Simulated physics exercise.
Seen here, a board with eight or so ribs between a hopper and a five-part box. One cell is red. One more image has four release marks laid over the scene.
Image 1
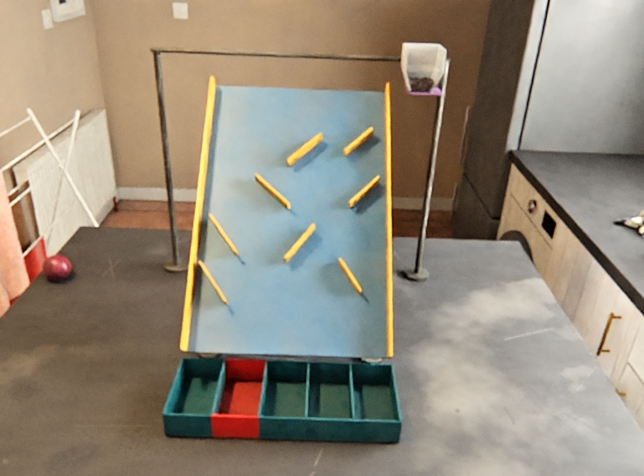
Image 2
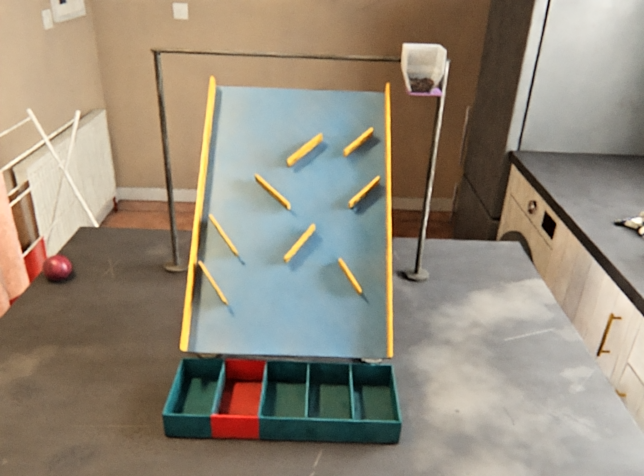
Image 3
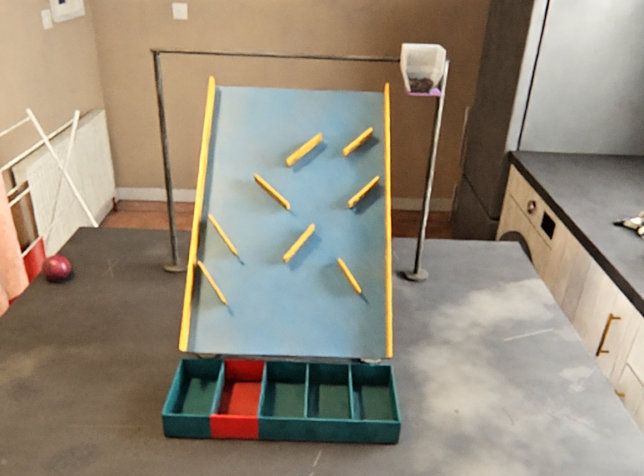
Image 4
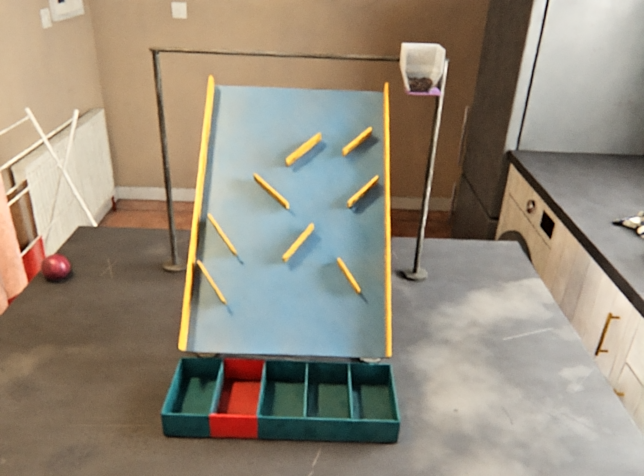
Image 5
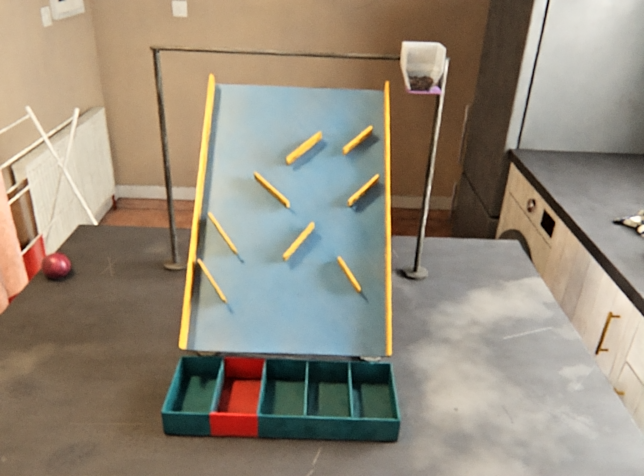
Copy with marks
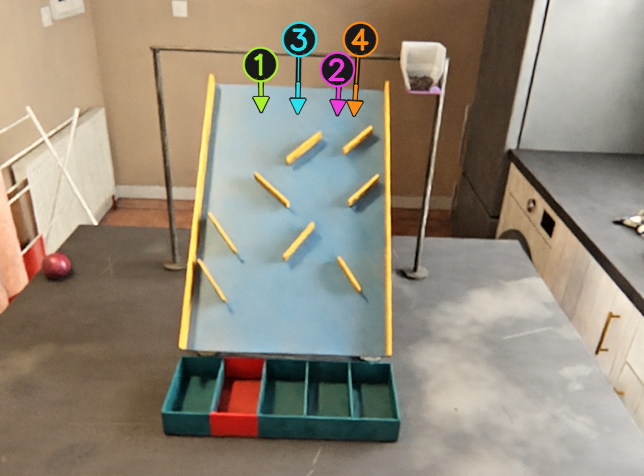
The video shows a tilted blue board with yellow ribs standing on a dark table, a small hopper at its upper right and a five-part green box with one red cell below, while nothing visibly moves.
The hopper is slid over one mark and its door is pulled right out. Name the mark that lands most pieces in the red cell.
3 beats the others.
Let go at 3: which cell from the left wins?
It is the second one.
On the marked copy, mark 1 meets the board at (261, 106); mark 2 meets the board at (337, 109); mark 3 meets the board at (297, 108); mark 4 meets the board at (354, 110).
Choosing 1, roughly a third in the red cell, roughly half in other cells, about a tenth outside the box.
Choosing 2, roughly a third in the red cell, roughly half in other cells, about a tenth outside the box.
Choosing 3, roughly two thirds in the red cell, roughly a quarter in other cells, about a tenth outside the box.
Choosing 4, roughly a quarter in the red cell, roughly two thirds in other cells, about a tenth outside the box.
